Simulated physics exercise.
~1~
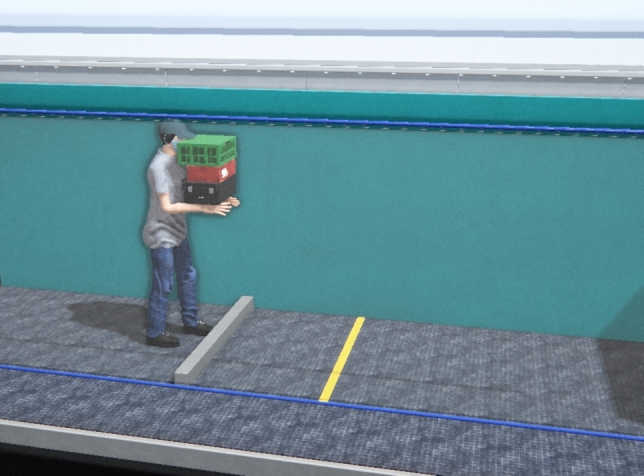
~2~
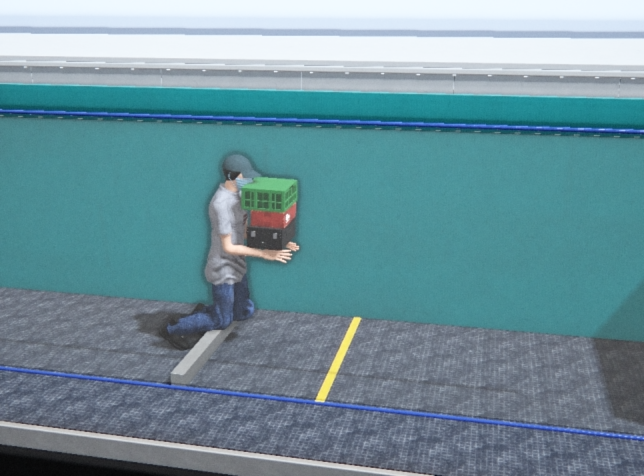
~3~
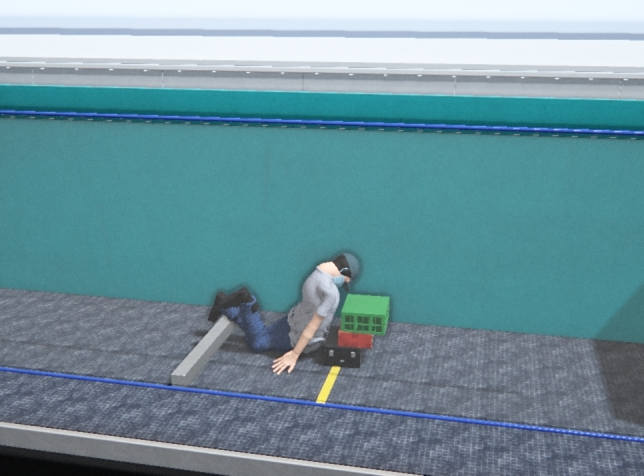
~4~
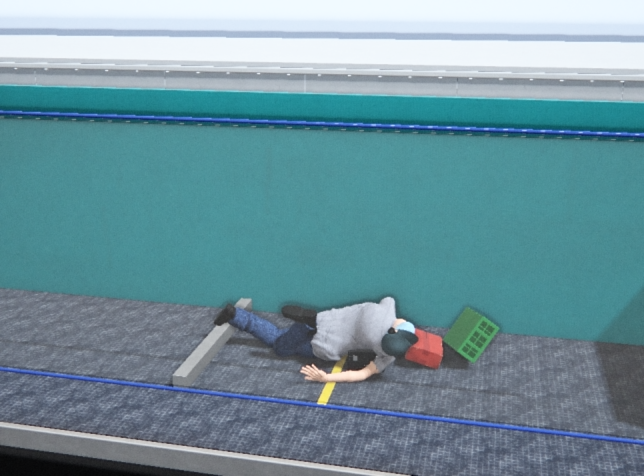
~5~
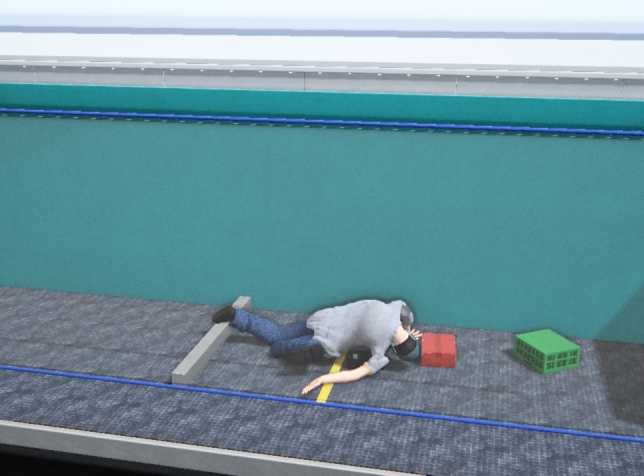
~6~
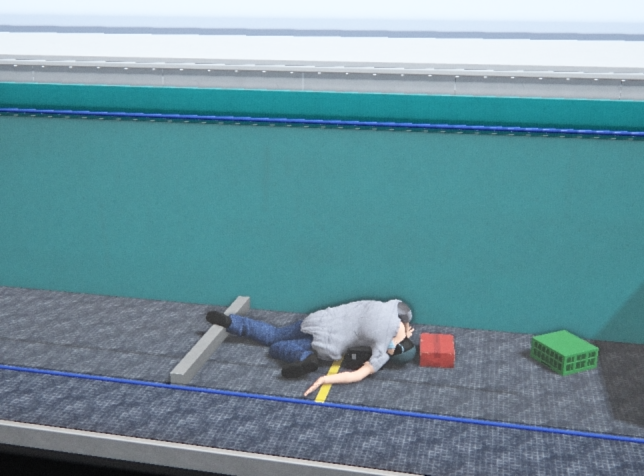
A man in a cap carrying a stacked green crate, red box and black case tripped over a low rail, dropped to his knees and sprawled forward across the yellow line, while the green crate tumbled farthest right, beyond the red box near his head.
